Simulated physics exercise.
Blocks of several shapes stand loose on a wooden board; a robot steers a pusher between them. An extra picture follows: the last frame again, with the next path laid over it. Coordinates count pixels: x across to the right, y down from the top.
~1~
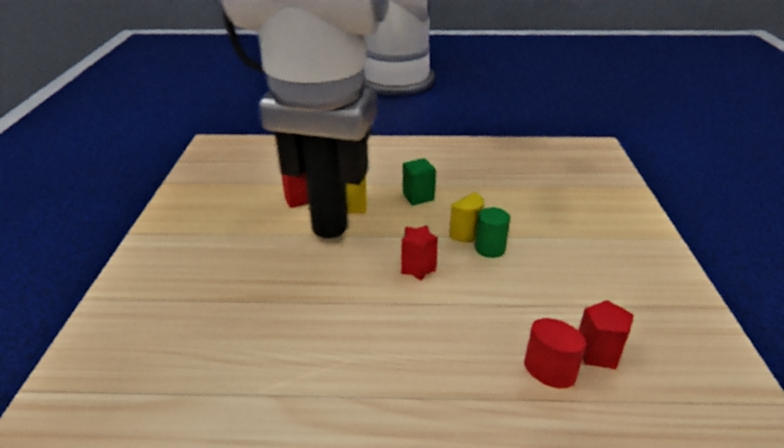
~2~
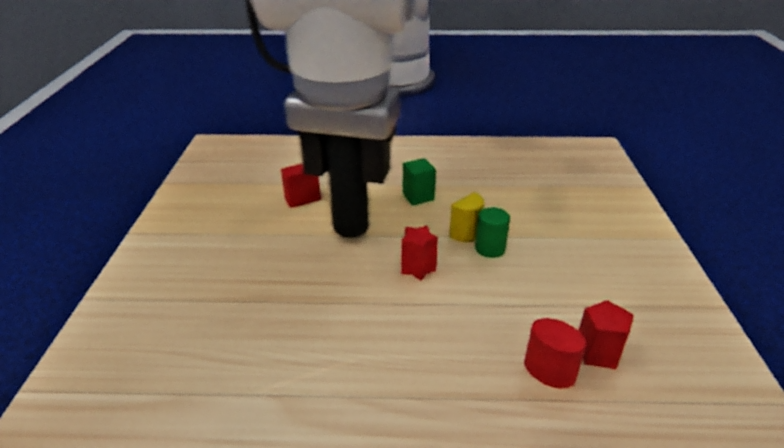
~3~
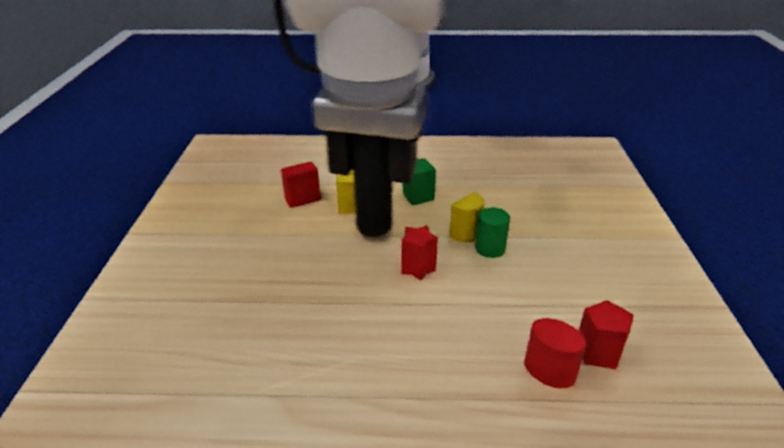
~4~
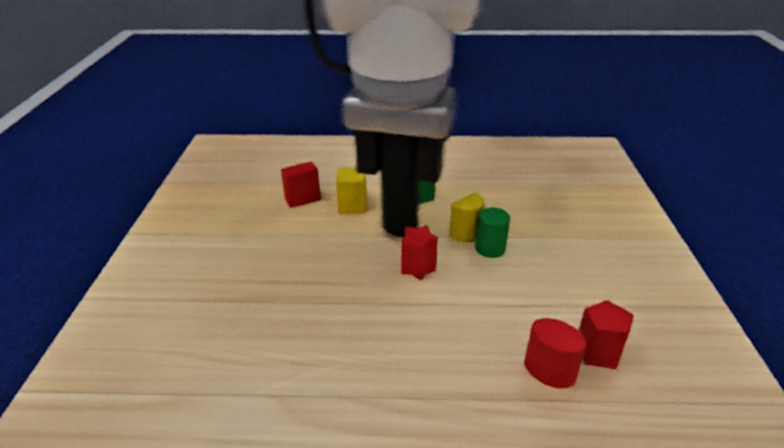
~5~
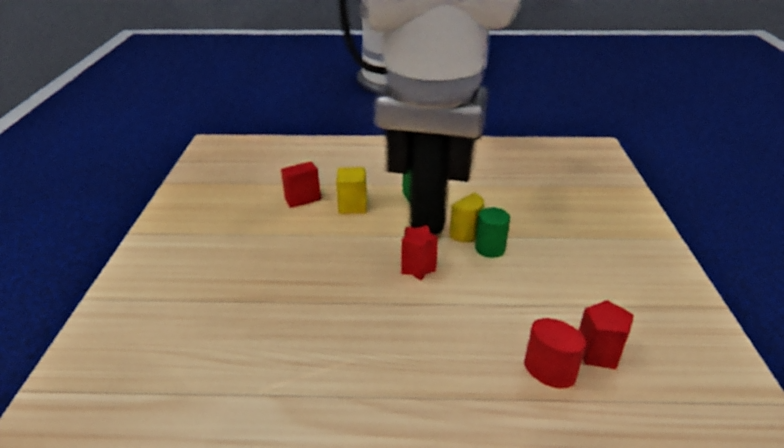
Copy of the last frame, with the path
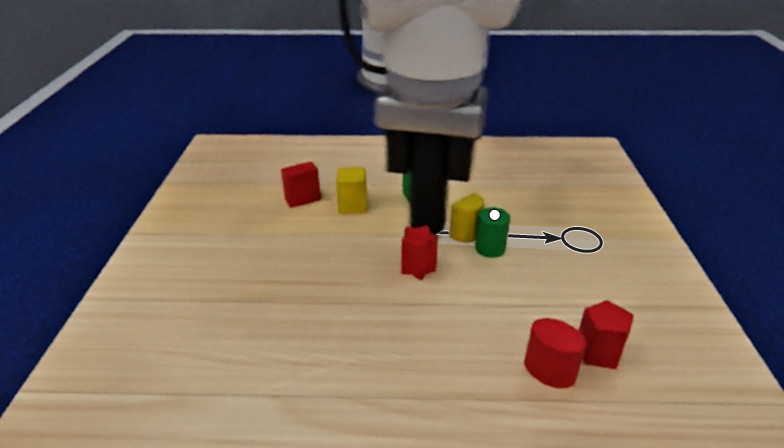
On a light wooden board set on a blue surface, a robot arm holds a black pusher upright among scattered red, yellow and green blocks. The pusher glides steadily right, passing in front of a yellow block and then a green one, until it is just behind the red star block; no blocks move.
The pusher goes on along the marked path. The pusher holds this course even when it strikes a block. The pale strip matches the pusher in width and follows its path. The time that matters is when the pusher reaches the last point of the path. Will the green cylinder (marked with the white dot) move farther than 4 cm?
It seems not.
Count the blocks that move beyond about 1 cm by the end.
Here I'd predict two blocks moving more than 1 cm.
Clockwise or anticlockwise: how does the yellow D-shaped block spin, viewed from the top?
The twist is anticlockwise.
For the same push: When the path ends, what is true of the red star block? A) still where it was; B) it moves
Answer: A.
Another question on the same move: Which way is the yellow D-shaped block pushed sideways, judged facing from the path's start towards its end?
Out to the left.
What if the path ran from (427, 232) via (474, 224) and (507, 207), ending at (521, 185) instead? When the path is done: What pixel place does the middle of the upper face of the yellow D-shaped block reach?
Put as a pixel place, it's (517, 198).
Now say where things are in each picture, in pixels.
Tip of the pusher at (330, 228), middles of tops, red star block at (419, 234), yellow D-shaped block at (470, 201), green cylinder at (495, 215), in the first picture.
Pusher at (351, 228), nothing pushed, in the second picture.
Pusher at (374, 227), nothing pushed, in the third picture.
Pusher at (400, 227), nothing pushed, in the fourth picture.
Pusher at (427, 226), red star block at (419, 234), yellow D-shaped block at (470, 201), green cylinder at (495, 215), in the fifth picture.
The line goes in a line from (427, 232) to (582, 240); the dot is on the green cylinder.
The first path, step by step. One third of the way, pusher at (479, 228); yellow D-shaped block at (509, 197), turned 65° anticlockwise; green cylinder at (505, 218).
Two thirds of the way, pusher at (531, 230); yellow D-shaped block at (559, 195), turned 90° anticlockwise; green cylinder at (521, 223).
At the end, pusher at (583, 233); red star block unmoved; yellow D-shaped block at (587, 190), turned 125° anticlockwise; green cylinder at (521, 223).
